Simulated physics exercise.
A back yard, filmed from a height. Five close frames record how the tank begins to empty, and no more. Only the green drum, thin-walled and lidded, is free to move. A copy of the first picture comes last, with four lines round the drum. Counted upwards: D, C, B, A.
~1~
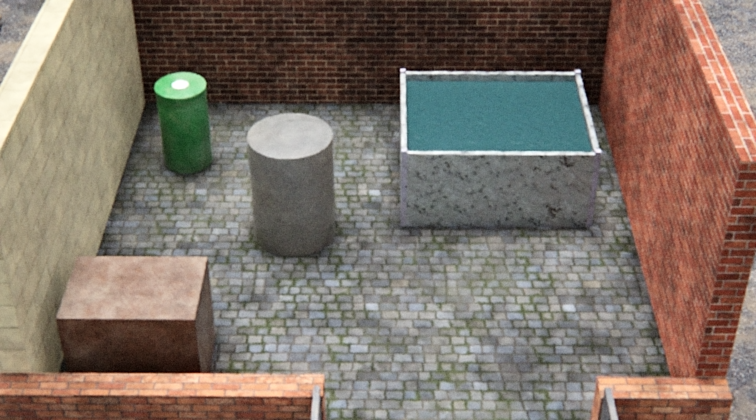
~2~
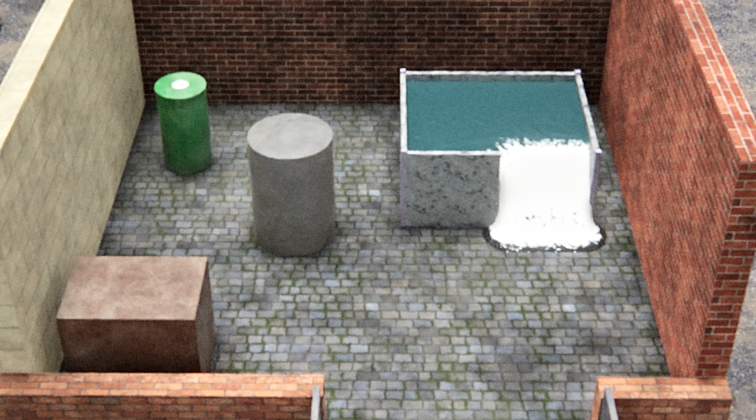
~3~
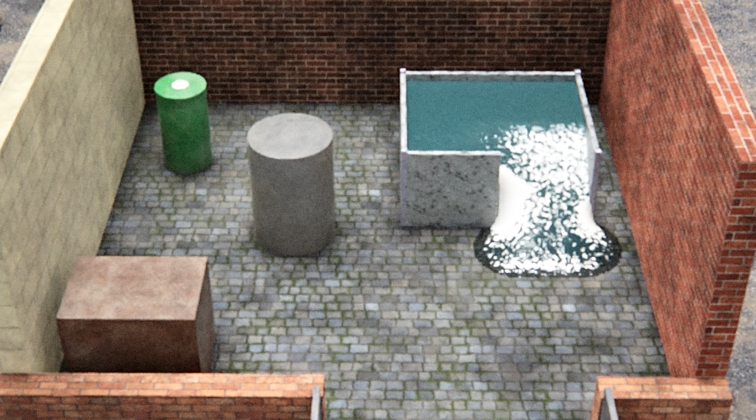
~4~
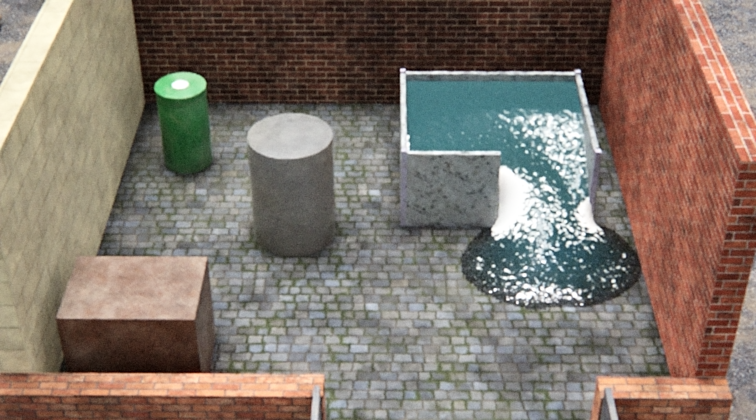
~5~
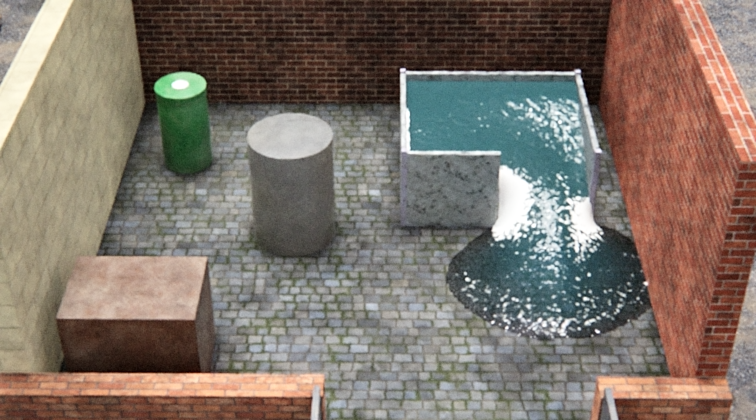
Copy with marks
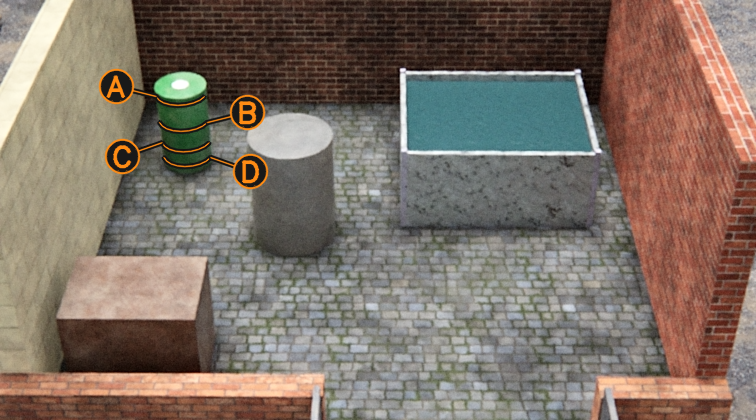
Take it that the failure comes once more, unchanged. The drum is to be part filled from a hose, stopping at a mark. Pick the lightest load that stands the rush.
That is mark D.
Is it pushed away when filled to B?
No, that is safe.
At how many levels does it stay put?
All of the four.
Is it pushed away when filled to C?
No, that is safe.
On the marked copy, A at (177, 105); B at (180, 131); C at (183, 151); D at (184, 166); from the bottom up D, C, B, A.
With A, it does not move.
With B, it does not move.
With C, it does not move.
With D, it does not move.
